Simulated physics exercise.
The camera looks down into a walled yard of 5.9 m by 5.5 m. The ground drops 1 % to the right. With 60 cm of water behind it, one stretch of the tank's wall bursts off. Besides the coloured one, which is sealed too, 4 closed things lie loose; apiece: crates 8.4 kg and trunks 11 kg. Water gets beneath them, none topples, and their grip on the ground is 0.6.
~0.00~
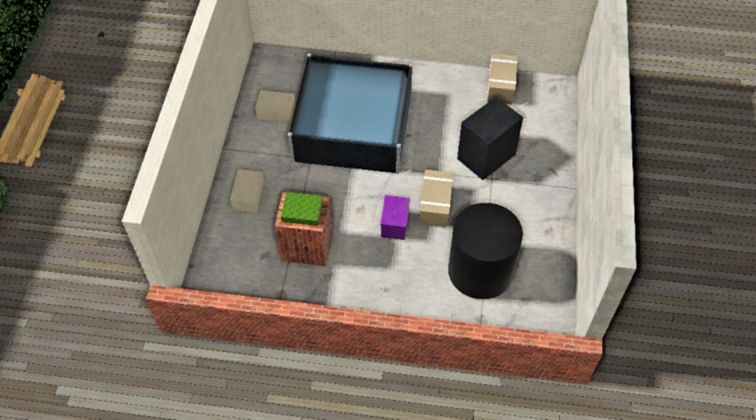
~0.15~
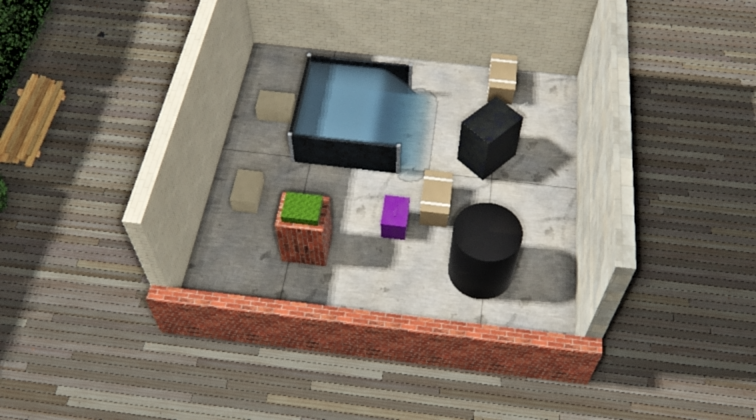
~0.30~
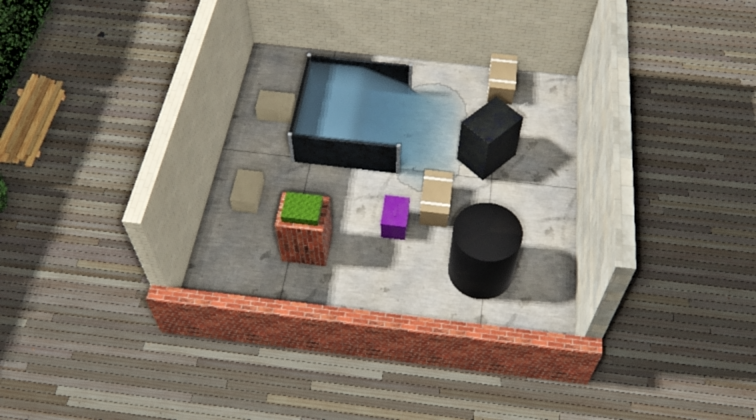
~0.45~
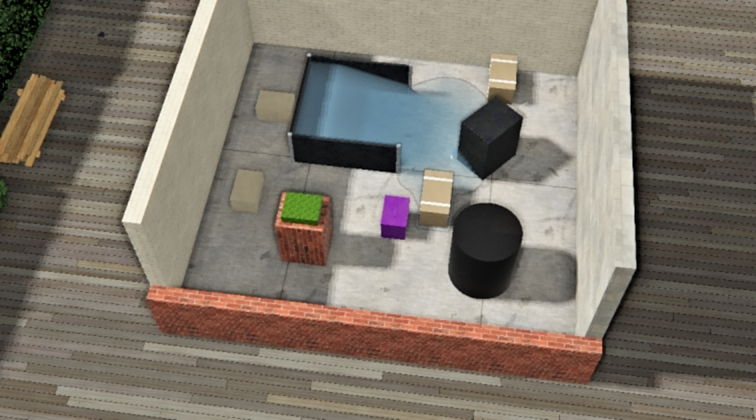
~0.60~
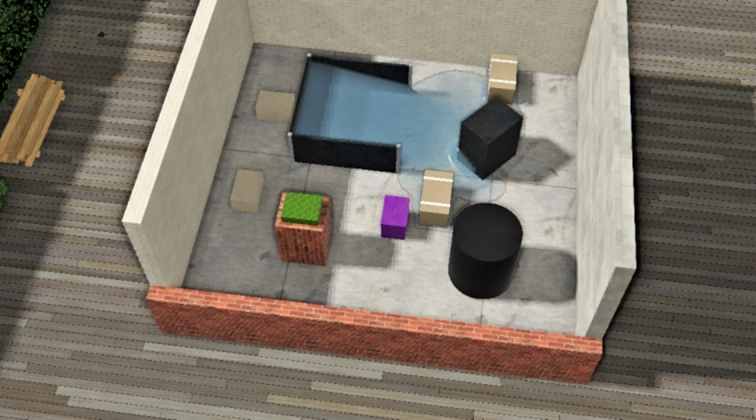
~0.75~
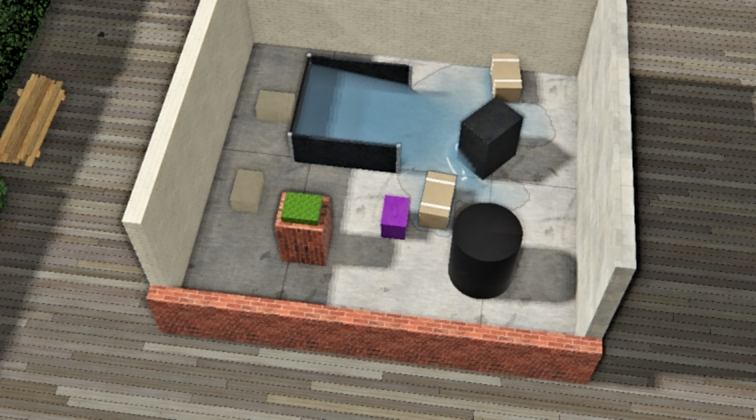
A walled yard with a dark tank losing its right side, water spreading rightward around a black block and reaching pale boxes.
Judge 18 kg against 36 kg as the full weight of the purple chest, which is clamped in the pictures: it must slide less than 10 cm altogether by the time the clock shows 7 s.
Verdict: Only the larger load is enough.
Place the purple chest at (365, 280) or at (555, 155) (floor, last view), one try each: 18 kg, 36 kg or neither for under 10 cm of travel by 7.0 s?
In that order: It takes the larger; neither is enough.
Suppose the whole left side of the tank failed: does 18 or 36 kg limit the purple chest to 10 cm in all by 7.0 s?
In that case the smaller load will do.
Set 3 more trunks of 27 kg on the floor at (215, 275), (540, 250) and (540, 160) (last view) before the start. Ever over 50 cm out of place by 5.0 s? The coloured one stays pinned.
In that order: Short of it, past it, over.
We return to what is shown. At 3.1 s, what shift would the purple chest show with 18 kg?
About 0 cm.
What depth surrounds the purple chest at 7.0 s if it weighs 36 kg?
Roughly 4 cm.
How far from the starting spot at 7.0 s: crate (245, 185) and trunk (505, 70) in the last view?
In that order: 0 cm, 400 cm.
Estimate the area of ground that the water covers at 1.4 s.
Roughly 13 m2.
After 1.4 s the purple chest would be 0 cm from its start with 18 kg and 0 cm from its start with 36 kg; 1 cm of water round it then.
After 3.1 s the purple chest would be 0 cm from its start with 18 kg and 0 cm from its start with 36 kg; 2 cm of water round it then.
After 4.9 s the purple chest would be 22 cm from its start with 18 kg and 0 cm from its start with 36 kg; 5 cm of water round it then.
After 7.0 s the purple chest would be 23 cm from its start with 18 kg and 0 cm from its start with 36 kg; 4 cm of water round it then.
